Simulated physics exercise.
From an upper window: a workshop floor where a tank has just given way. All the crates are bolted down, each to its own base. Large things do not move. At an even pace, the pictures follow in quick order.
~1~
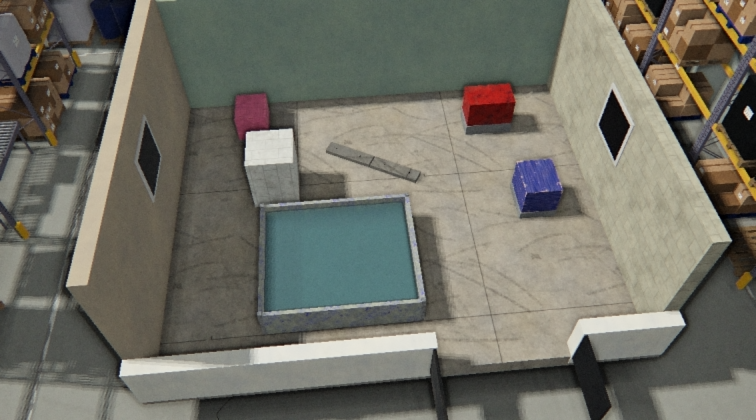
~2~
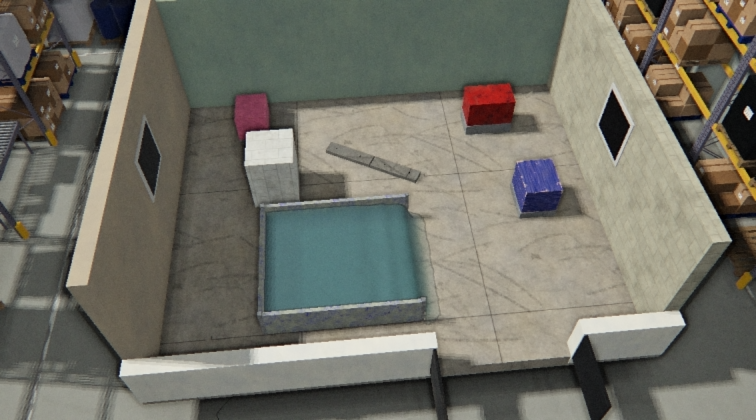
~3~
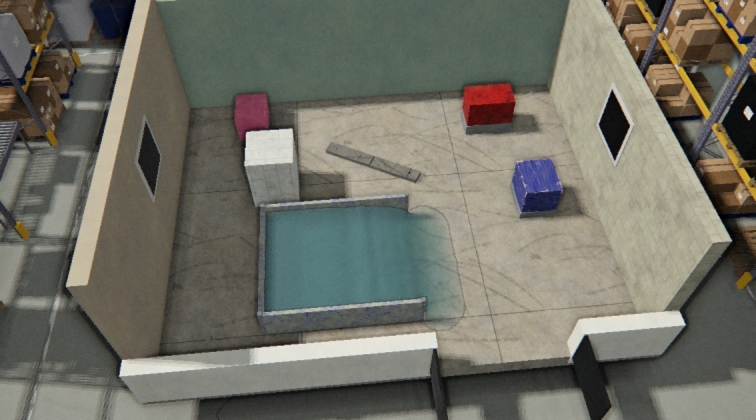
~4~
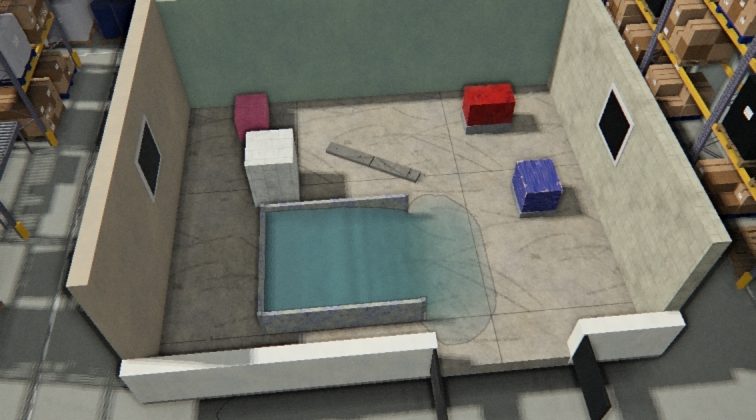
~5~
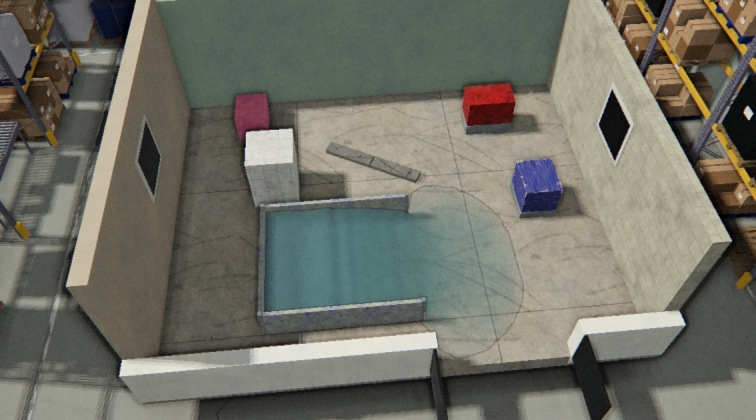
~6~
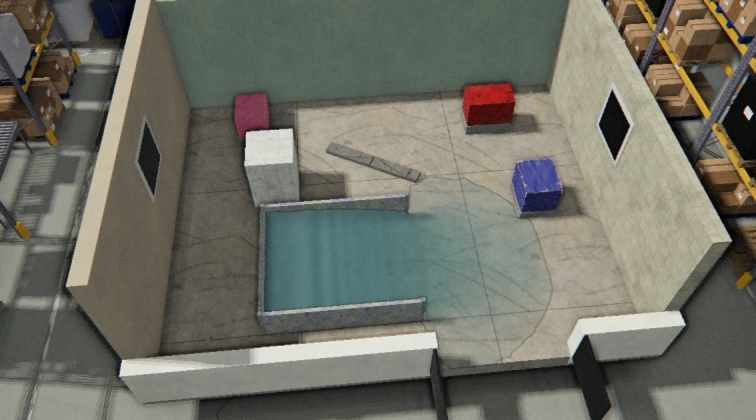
Water pours from the tank's open right side and spreads steadily across the workshop floor.
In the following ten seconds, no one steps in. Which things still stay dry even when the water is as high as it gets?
The blue crate will be touched. The red crate will not be touched. The pink crate will be touched.
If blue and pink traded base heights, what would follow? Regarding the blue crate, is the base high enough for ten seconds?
Result: The blue crate is hit.
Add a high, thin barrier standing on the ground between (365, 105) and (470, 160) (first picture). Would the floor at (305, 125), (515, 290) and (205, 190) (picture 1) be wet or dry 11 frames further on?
Taking the three spots in order: Spared, soaked, spared.
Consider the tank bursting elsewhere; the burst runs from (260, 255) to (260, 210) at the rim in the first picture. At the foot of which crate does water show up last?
The blue one.
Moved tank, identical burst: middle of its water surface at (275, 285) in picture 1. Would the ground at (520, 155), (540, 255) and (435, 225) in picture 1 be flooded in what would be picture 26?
As listed: Under water, wet, covered.
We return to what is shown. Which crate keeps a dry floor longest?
The one in pink.
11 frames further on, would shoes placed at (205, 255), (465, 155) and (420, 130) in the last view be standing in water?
First spot clear, second spot swamped, third spot clear.
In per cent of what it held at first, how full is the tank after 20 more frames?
Somewhere around 26 %, give or take.
A moment on, water covers 30 % of the floor; the blue crate water round its plinth, the red crate not reached, the pink crate not reached.
Next, water covers 35 % of the floor; the blue crate water round its plinth, the red crate water round its plinth, the pink crate not reached.
Then, water covers 45 % of the floor; the blue crate water round its plinth, the red crate water round its plinth, the pink crate not reached.
Later, water covers 60 % of the floor; the blue crate water round its plinth, the red crate water round its plinth, the pink crate not reached.
In the end, water covers 80 % of the floor; the blue crate was topped, the red crate stayed above the water, the pink crate was topped.
